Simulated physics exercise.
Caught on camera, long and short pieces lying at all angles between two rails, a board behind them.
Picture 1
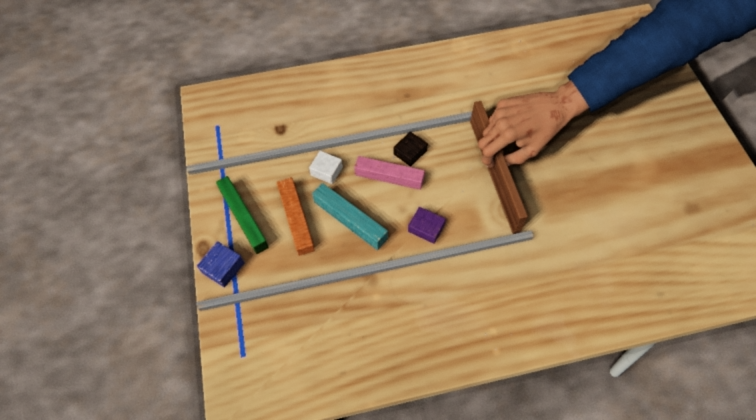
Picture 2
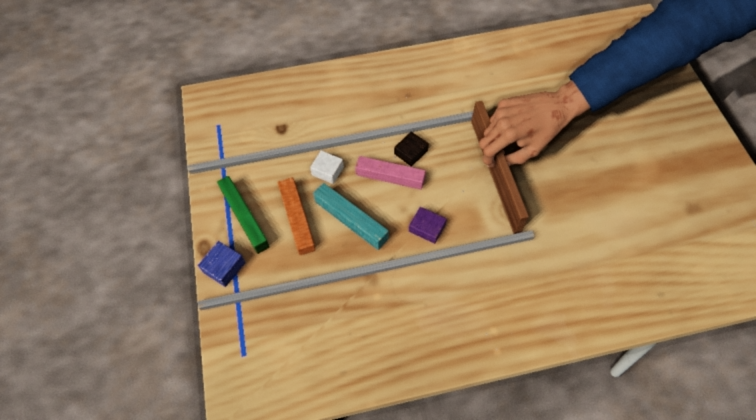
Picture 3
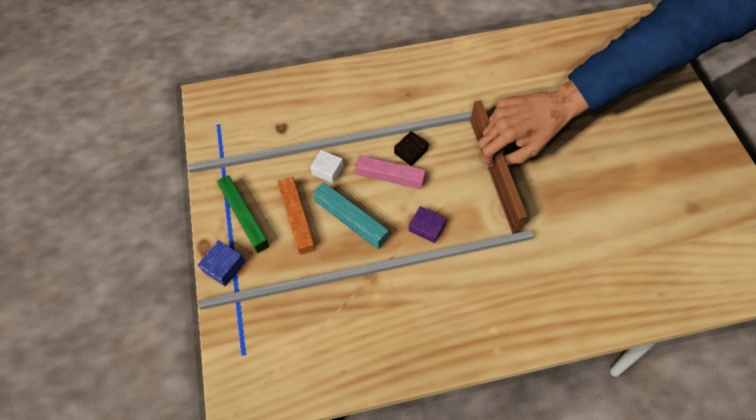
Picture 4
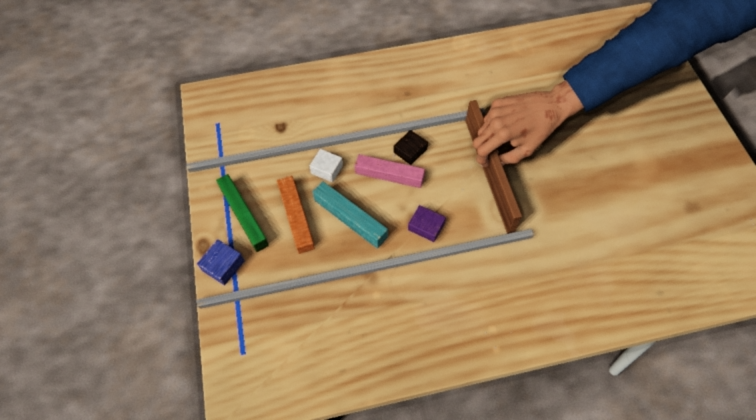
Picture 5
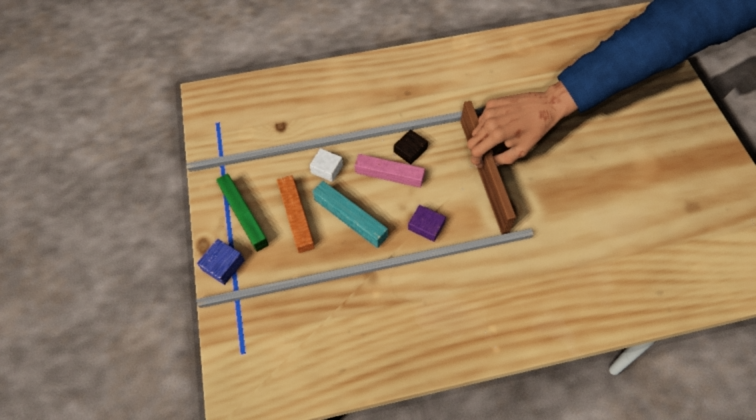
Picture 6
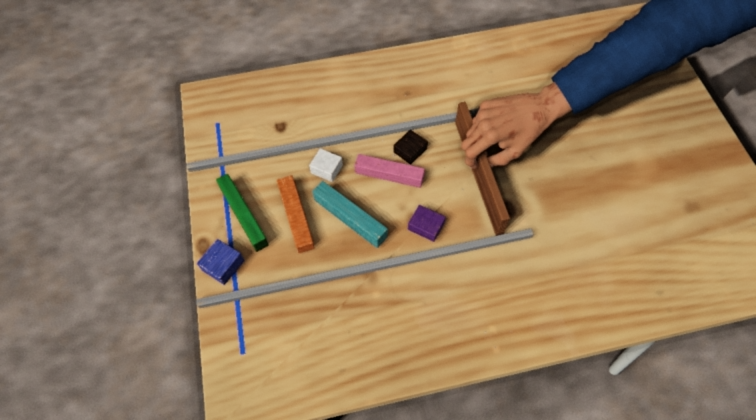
At the start, a hand rests on a brown board behind loose blocks and bars of several colours, lying at various angles between two grey rails on a wooden table. The hand then slides the board slightly left, while the coloured pieces stay in place around the blue line.
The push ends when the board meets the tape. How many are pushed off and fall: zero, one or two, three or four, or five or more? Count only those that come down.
Outcome: The number that fall off is three or four.
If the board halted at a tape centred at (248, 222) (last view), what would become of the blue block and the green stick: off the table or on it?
The blue block falls, the green stick goes over.
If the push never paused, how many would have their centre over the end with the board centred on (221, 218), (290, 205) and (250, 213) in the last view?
In that order 5, 0 and 3.
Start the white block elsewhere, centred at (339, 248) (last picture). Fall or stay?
The white block is lost.
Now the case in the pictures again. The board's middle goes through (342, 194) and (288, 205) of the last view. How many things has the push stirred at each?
By then 6, and 8.
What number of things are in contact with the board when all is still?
That makes 3.
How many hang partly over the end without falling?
Overhanging: 2.
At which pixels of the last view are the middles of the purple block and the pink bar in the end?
Near (218, 254) and (199, 205).
Early on, none off yet; blue block at rest near (221, 262); green stick at rest near (242, 212); orange bar at rest near (295, 213).
A while later, none off yet; blue block at rest near (221, 262); green stick at rest near (242, 212); orange bar travelled a little near (284, 216).
Further along, none off yet; blue block travelled about its own width near (192, 279); green stick travelled a little near (192, 225); orange bar travelled about its own width near (217, 233).
Finally, the number that fall off is three or four; lost, white block, orange bar, green stick and blue block.
